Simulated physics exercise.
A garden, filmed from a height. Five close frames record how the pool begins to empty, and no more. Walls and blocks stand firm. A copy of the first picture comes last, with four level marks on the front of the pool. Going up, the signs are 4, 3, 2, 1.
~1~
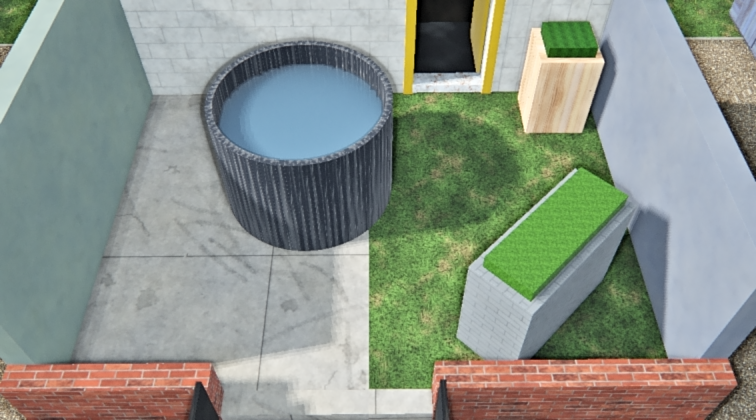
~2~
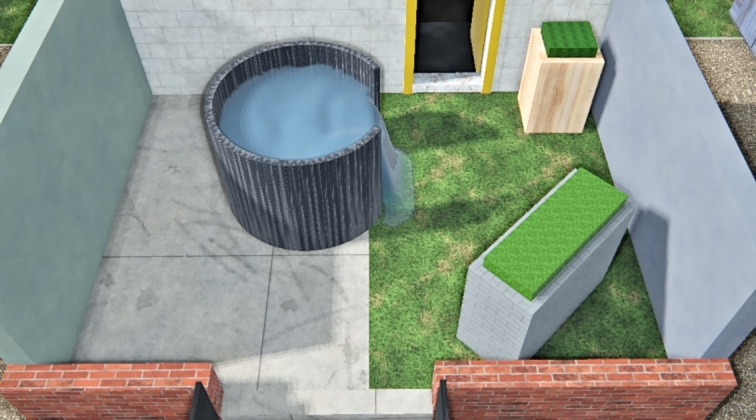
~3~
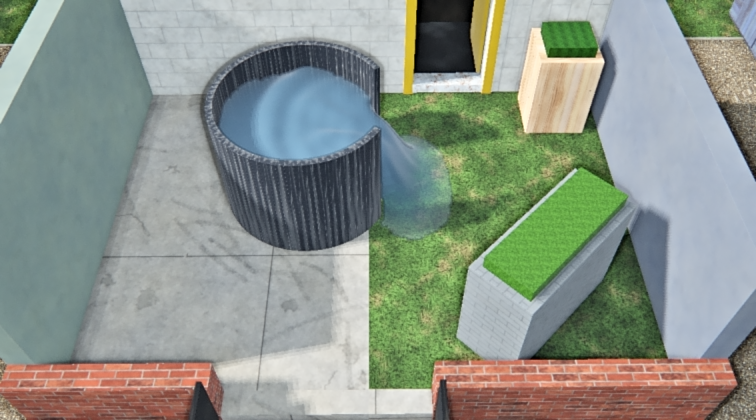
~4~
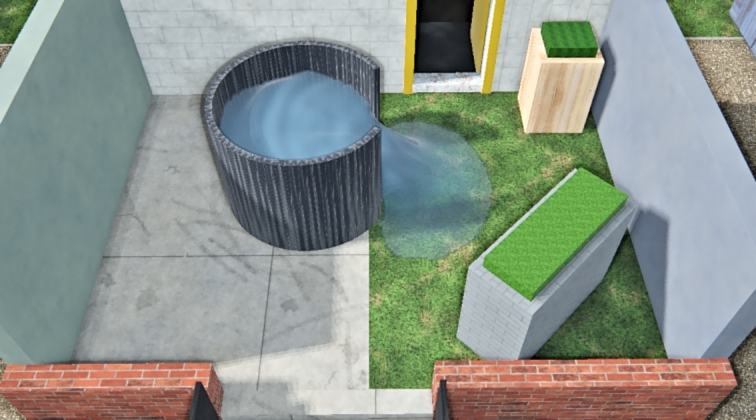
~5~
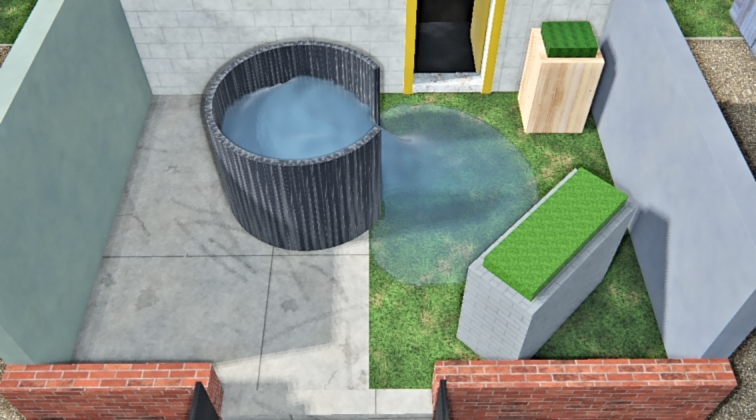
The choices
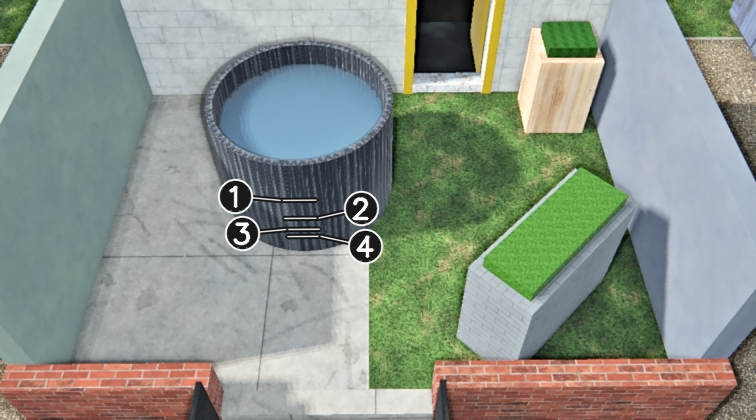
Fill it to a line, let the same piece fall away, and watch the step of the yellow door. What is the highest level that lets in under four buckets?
Take 1.
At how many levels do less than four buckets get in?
All four.
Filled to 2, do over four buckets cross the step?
No, not at all.
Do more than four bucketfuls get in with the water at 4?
No, not at all.
On the marked copy, 1 at (298, 200); 2 at (301, 218); 3 at (302, 229); 4 at (304, 236); from the bottom up 4, 3, 2, 1.
For mark 1, a bucket or two gets in.
For mark 2, nothing gets over.
For mark 3, nothing gets over.
For mark 4, nothing gets over.
